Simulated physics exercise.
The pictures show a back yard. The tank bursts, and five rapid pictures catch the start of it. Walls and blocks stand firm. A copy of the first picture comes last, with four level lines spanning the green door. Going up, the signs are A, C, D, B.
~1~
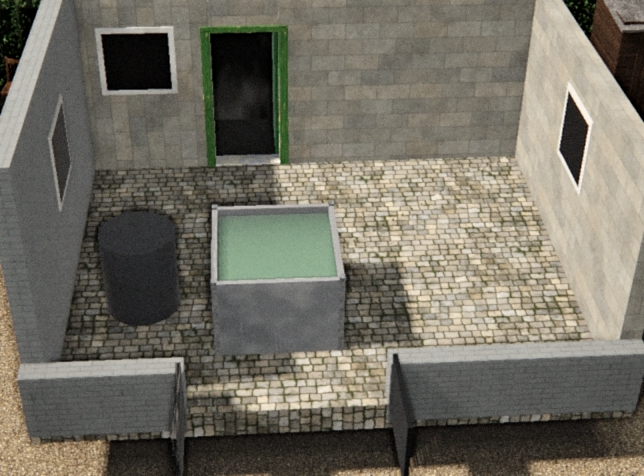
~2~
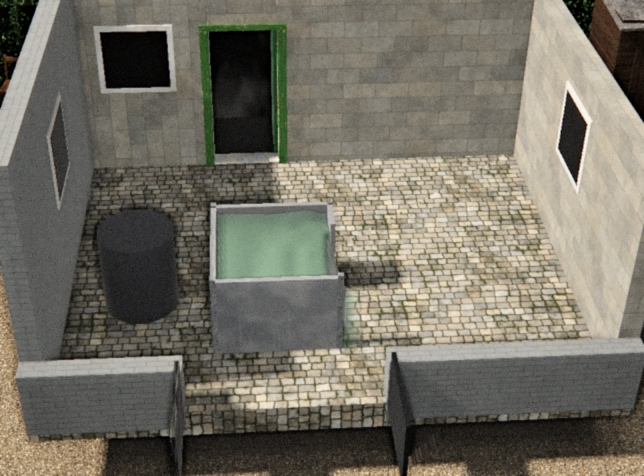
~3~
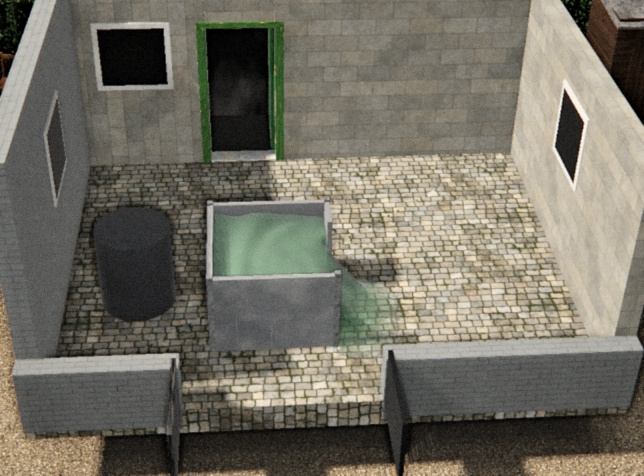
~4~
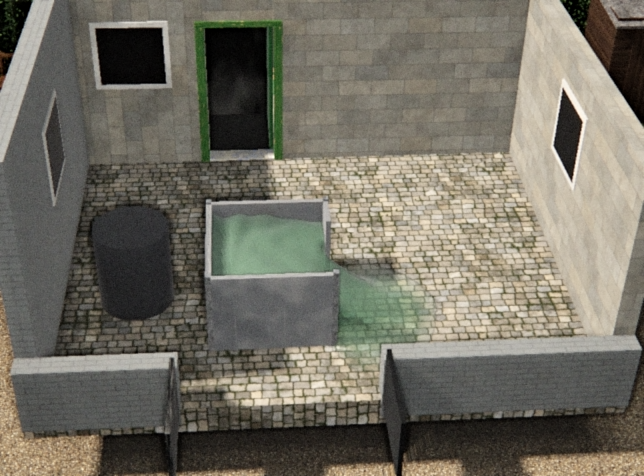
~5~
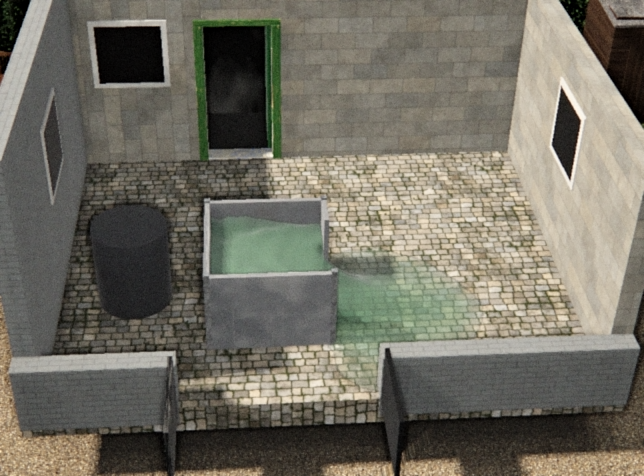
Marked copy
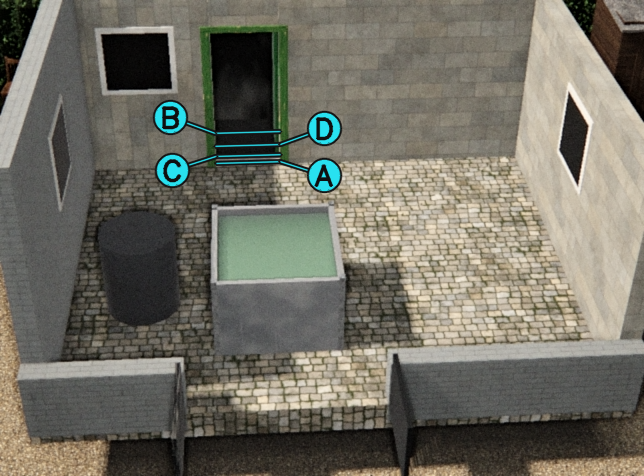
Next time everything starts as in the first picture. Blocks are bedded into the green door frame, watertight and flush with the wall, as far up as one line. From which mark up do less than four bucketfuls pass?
The limit is A.
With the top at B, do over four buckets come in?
No.
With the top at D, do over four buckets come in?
No.
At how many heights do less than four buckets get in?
All of them.
On the marked copy, A at (248, 162); B at (247, 132); C at (248, 155); D at (248, 145); from the bottom up A, C, D, B.
Choosing A, a splash gets over, under a bucket.
Choosing B, nothing gets over.
Choosing C, nothing gets over.
Choosing D, nothing gets over.
